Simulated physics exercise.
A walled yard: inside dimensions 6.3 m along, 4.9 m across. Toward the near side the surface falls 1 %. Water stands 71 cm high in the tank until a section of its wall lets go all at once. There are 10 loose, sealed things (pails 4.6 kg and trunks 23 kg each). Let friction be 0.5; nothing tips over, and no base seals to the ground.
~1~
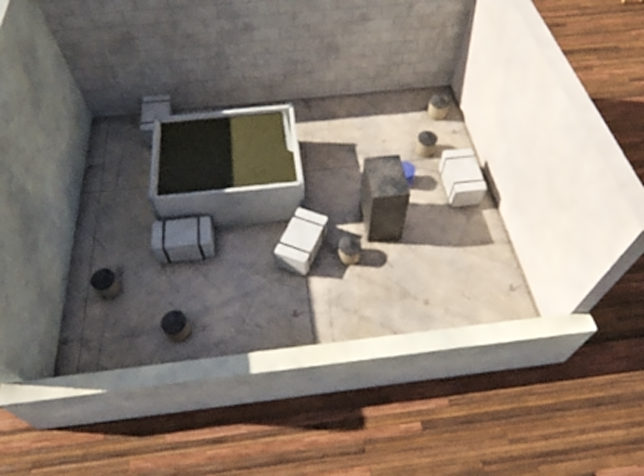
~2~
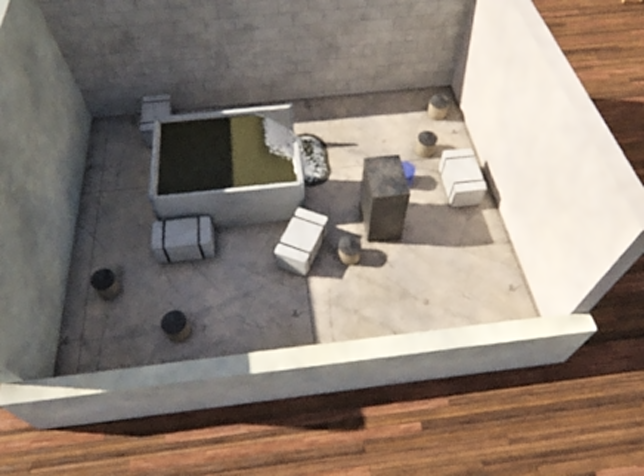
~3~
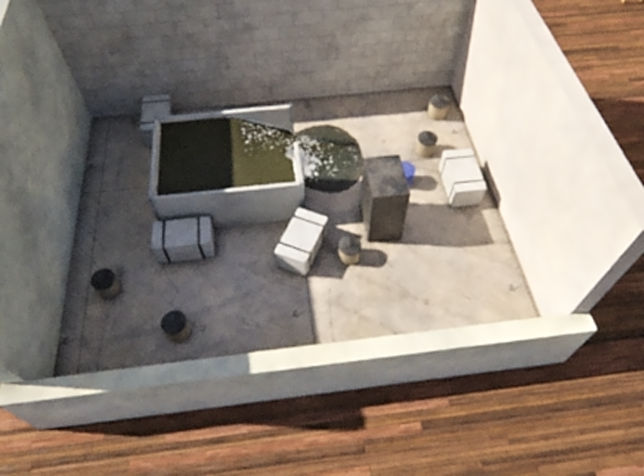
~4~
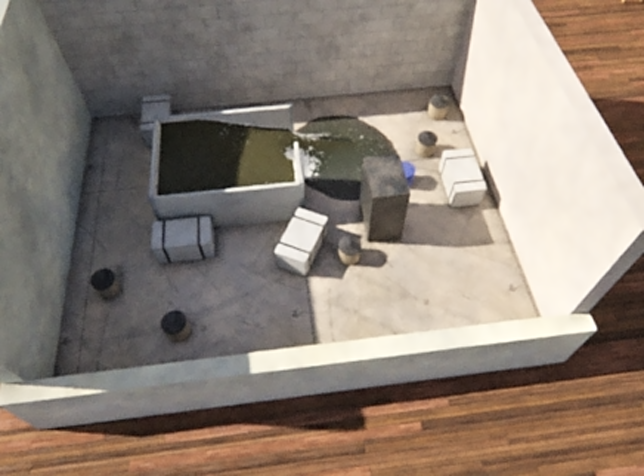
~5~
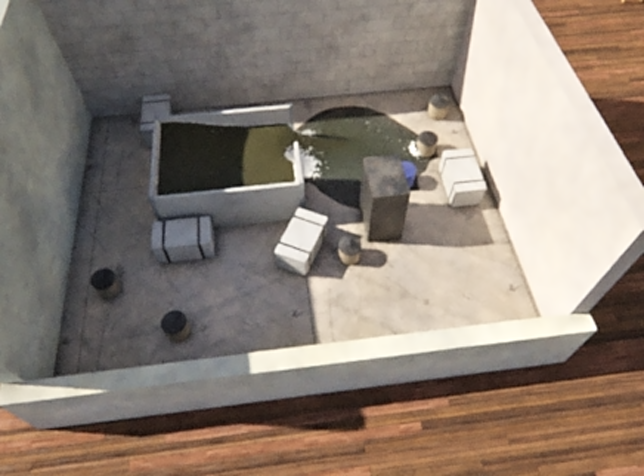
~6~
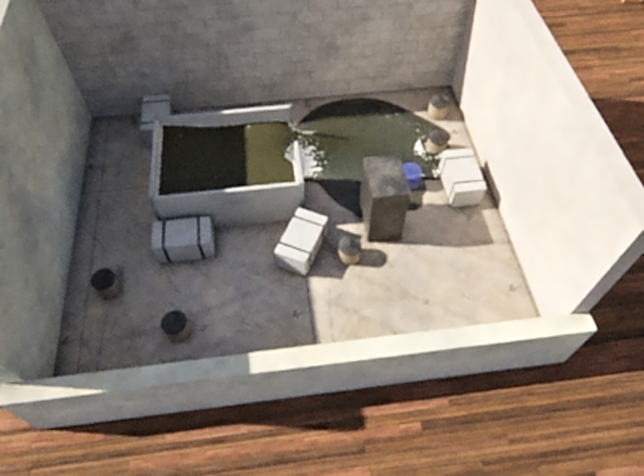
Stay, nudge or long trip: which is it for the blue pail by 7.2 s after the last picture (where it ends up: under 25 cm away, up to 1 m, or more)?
Its move will be long.
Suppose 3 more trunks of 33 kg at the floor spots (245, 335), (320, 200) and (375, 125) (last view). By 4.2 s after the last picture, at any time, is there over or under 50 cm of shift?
One by one: Below the mark, below the mark, beyond the mark.
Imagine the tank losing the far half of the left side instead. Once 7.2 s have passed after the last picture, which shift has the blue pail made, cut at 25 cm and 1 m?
In that case the blue pail is nudged along.
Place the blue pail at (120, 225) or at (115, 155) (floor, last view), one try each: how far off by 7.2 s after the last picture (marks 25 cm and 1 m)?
In turn: It barely shifts; it stays put.
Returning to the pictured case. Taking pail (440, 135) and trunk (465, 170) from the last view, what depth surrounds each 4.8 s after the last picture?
21 and 5 cm.
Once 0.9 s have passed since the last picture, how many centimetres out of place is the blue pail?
Roughly 100 cm by then.
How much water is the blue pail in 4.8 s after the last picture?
Somewhere close to 4 cm.
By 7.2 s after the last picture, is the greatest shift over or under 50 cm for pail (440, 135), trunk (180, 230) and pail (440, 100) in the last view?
Well, going one by one, it's too far, not that far and too far.
Then, 0.9 s after the last picture the blue pail is near (467, 205), 1.1 m from its start, afloat; 3 afloat.
Then, 2.8 s after the last picture the blue pail is near (424, 329), 2.7 m from its start, afloat; 4 afloat.
Then, 4.8 s after the last picture the blue pail is near (148, 336), 4.4 m from its start, aground; 2 afloat.
Then, 7.2 s after the last picture the blue pail is near (67, 357), 5.3 m from its start, afloat; 4 afloat.
